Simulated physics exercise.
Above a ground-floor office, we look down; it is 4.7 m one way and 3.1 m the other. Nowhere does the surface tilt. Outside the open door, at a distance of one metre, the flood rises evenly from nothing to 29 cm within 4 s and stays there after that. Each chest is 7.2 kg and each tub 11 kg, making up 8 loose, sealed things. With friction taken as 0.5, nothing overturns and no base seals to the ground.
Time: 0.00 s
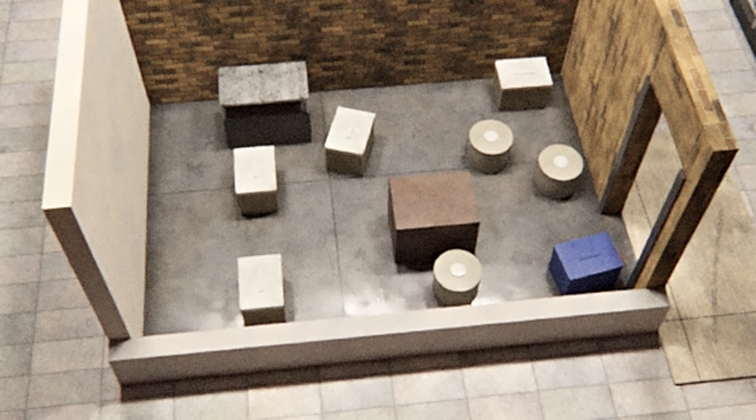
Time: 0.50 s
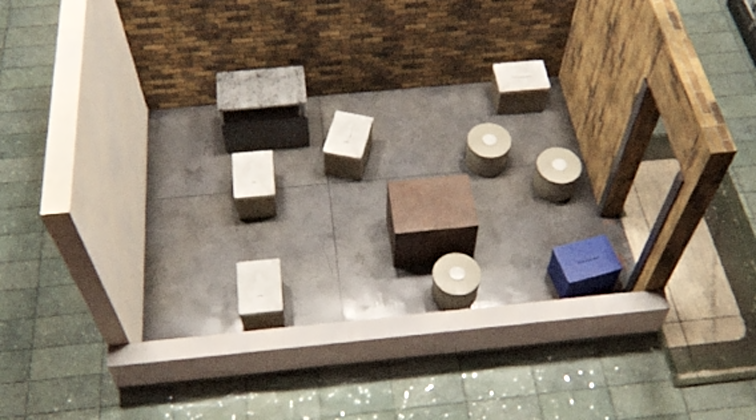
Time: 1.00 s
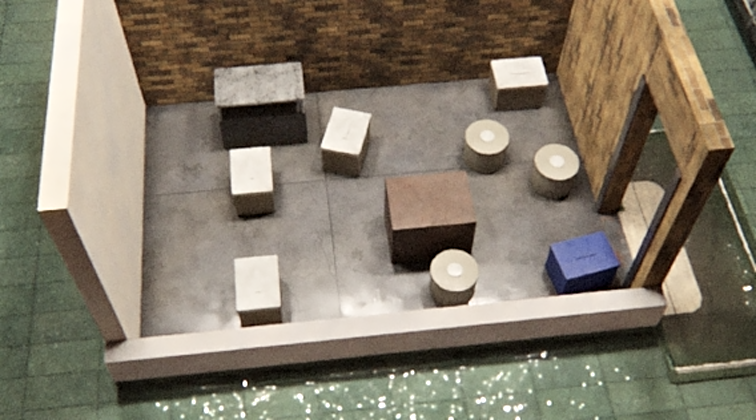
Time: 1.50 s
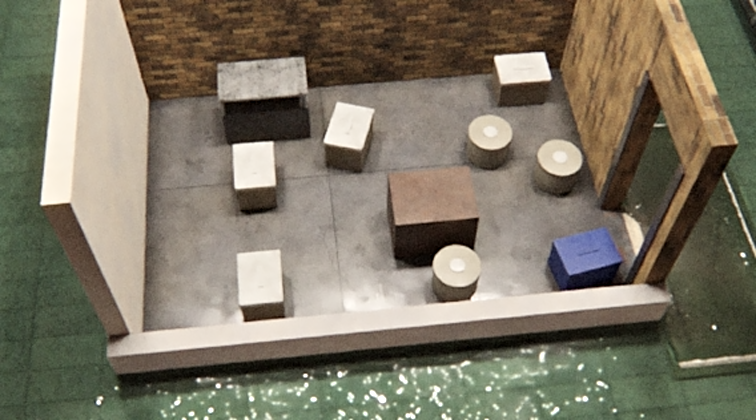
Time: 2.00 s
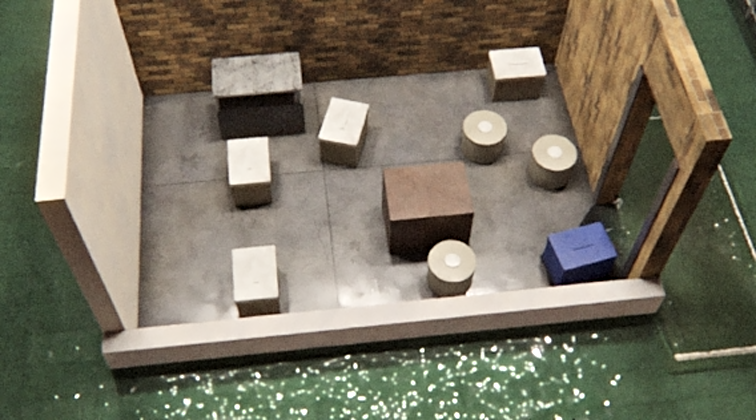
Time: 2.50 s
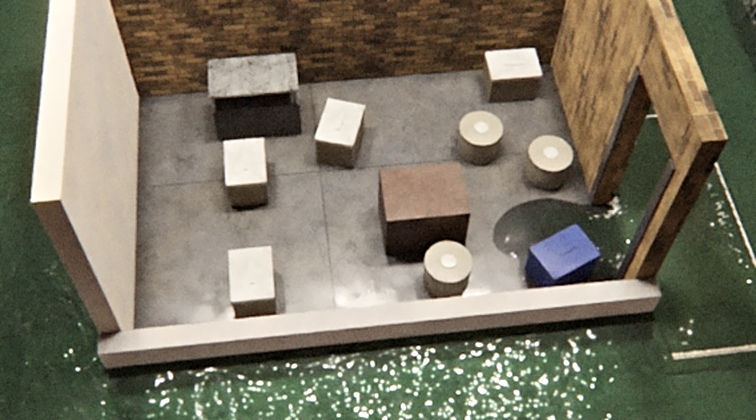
In the video, seen from above, water covers the paving around a small room holding pale blocks, round tubs and a blue chest, then enters through the open doorway at right, and the blue chest shifts slightly left.
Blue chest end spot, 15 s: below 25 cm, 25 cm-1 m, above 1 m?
Above 1 m.
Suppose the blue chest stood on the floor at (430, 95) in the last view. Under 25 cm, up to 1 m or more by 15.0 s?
In that run it wanders far off.
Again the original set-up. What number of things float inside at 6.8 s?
The count is 2.
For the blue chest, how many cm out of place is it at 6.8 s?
Around 300 centimetres.
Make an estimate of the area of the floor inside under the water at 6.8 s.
I'd put it close to 13 m2.
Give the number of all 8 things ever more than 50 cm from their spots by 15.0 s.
That adds up to 8.
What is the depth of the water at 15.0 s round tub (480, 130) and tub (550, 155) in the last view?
Depth approx. 14 cm / 17 cm.
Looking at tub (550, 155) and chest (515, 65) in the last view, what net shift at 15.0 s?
In turn: 80 cm, 140 cm.
After 3.5 s the blue chest is near (504, 264), 0.8 m from its start, afloat; 1 afloat.
After 6.8 s the blue chest is near (238, 236), 3.2 m from its start, afloat; 2 afloat.
After 11.0 s the blue chest is near (285, 216), 2.8 m from its start, afloat; 7 afloat.
After 15.0 s the blue chest is near (302, 145), 2.9 m from its start, afloat; 8 afloat.
